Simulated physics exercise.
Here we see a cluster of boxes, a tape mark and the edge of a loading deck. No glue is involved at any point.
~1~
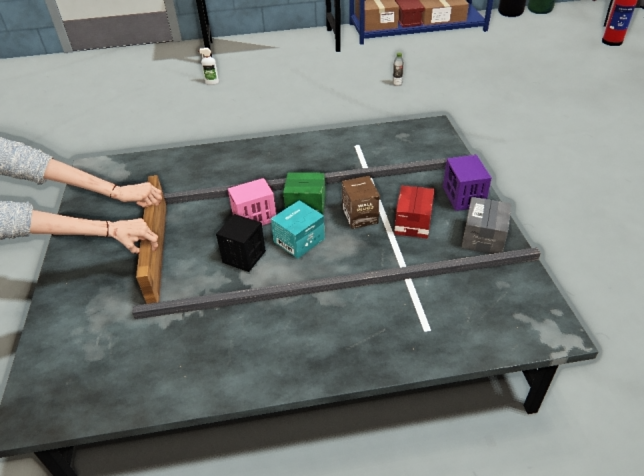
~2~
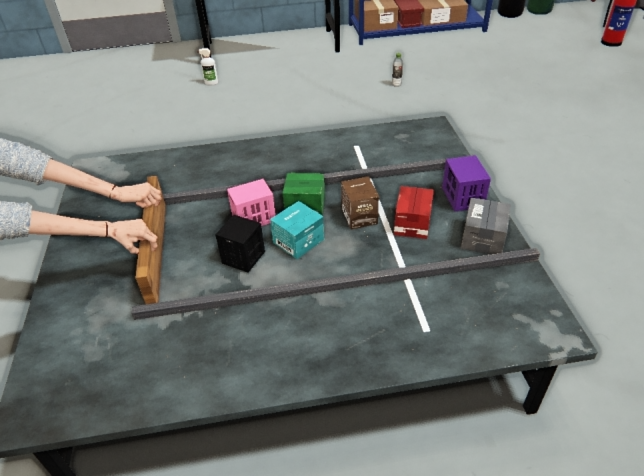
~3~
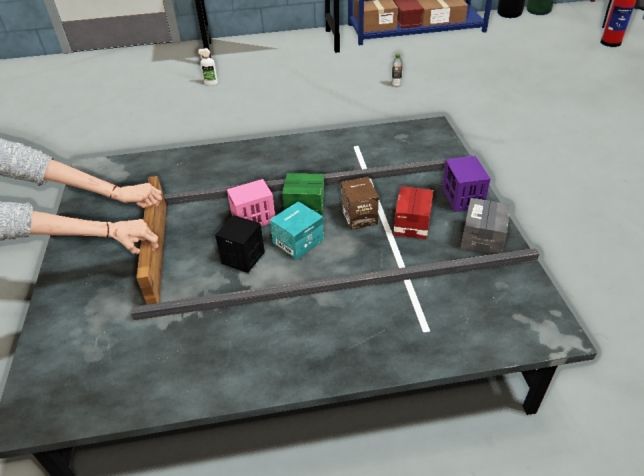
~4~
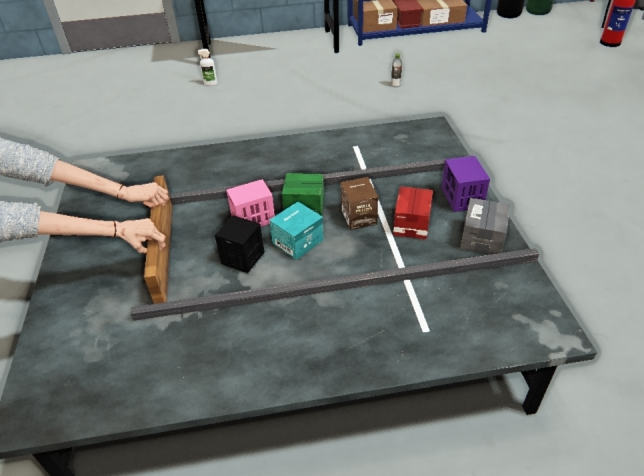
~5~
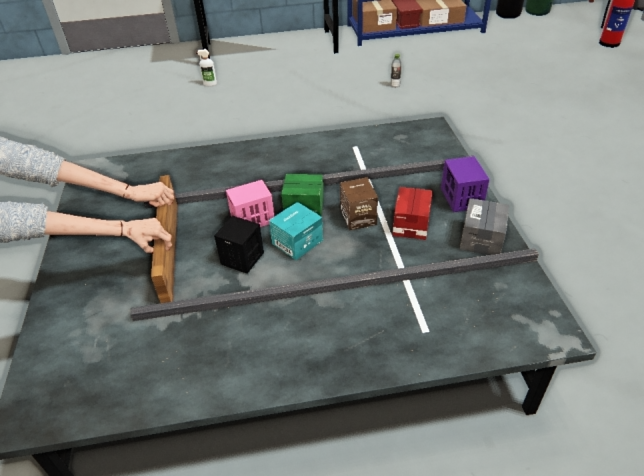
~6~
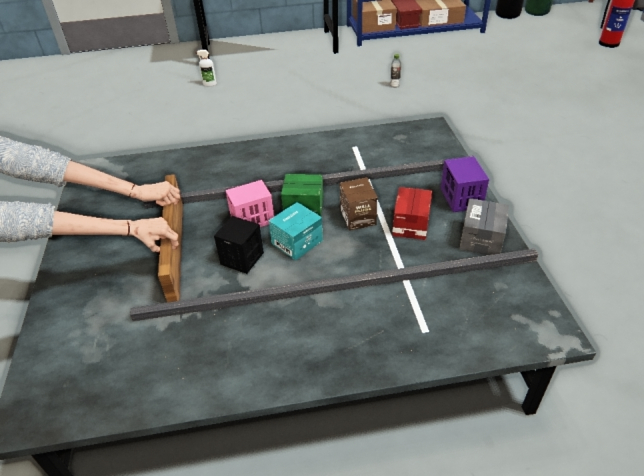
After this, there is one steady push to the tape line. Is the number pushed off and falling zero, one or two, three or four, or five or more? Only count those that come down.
It is zero.
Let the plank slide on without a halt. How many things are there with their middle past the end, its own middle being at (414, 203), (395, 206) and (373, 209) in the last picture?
Place by place: 2, 1 and 0.
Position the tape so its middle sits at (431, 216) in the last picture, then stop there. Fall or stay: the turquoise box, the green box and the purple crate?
I'd say the turquoise box stays aboard, the green box stays aboard and the purple crate gets knocked off.
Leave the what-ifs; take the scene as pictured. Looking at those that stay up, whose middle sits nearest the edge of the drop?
It is the purple crate.
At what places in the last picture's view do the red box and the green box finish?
Final spots - red box (474, 207), green box (423, 175).
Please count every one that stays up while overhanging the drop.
As for overhanging, the count is 2.
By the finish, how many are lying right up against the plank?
At rest, 2 are in contact.
Soon after, none off yet; purple crate at rest near (464, 184); grey parcel at rest near (484, 227); red box at rest near (412, 213).
After that, none off yet; purple crate displaced a little near (474, 183); grey parcel displaced a little near (490, 229); red box displaced about its own width near (456, 211).
In the end, the number that fall off is zero.
